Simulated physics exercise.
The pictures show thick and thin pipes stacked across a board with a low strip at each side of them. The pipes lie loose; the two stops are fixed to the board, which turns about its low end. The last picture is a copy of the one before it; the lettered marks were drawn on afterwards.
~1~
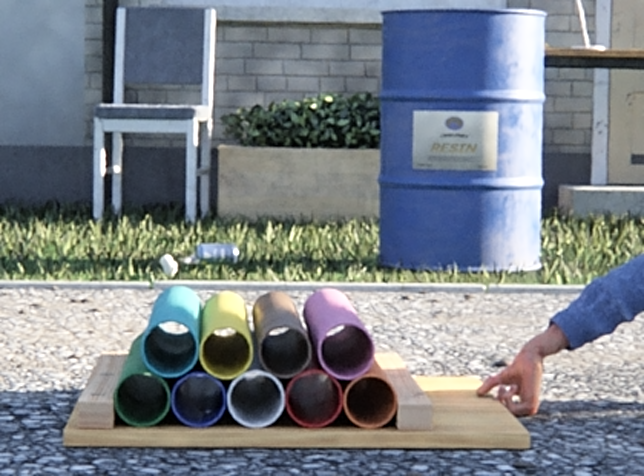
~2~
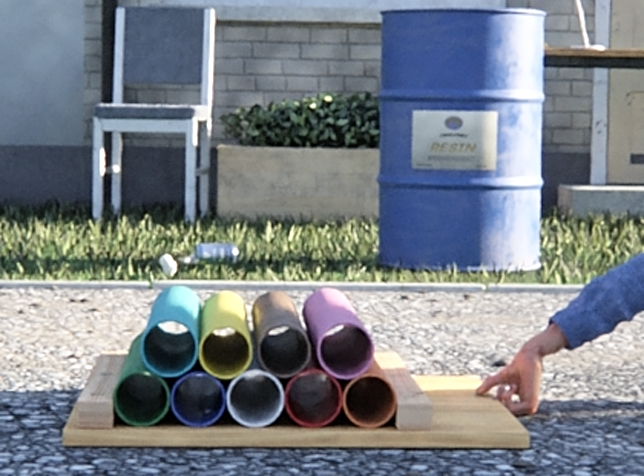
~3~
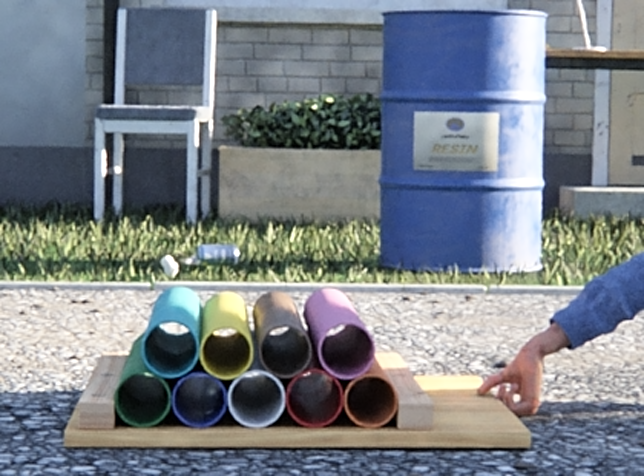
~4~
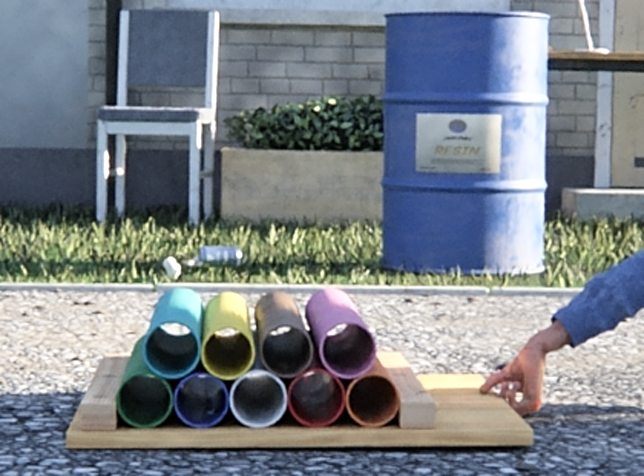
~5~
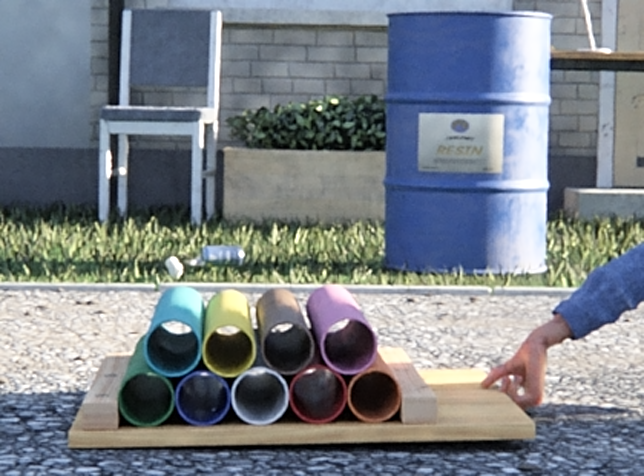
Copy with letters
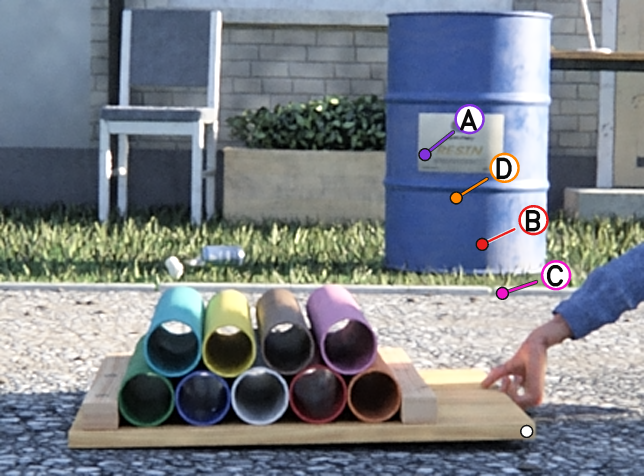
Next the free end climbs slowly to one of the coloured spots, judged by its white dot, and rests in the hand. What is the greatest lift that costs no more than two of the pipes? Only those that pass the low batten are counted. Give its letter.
Raise it to B.
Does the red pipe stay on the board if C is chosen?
Yes, with C.
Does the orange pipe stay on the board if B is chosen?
Yes, with B.
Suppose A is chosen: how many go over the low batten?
With A, four.
On the copy, A at (425, 155); B at (482, 245); C at (503, 294); D at (456, 198); the white dot at (526, 432).
On B. First, board at 16°.
Then, board at 26°.
Finally, board at 26°, none over the low batten.
By contrast, A four over the low batten (pink, yellow, turquoise, brown); C none over the low batten; D four over the low batten (pink, yellow, turquoise, brown).
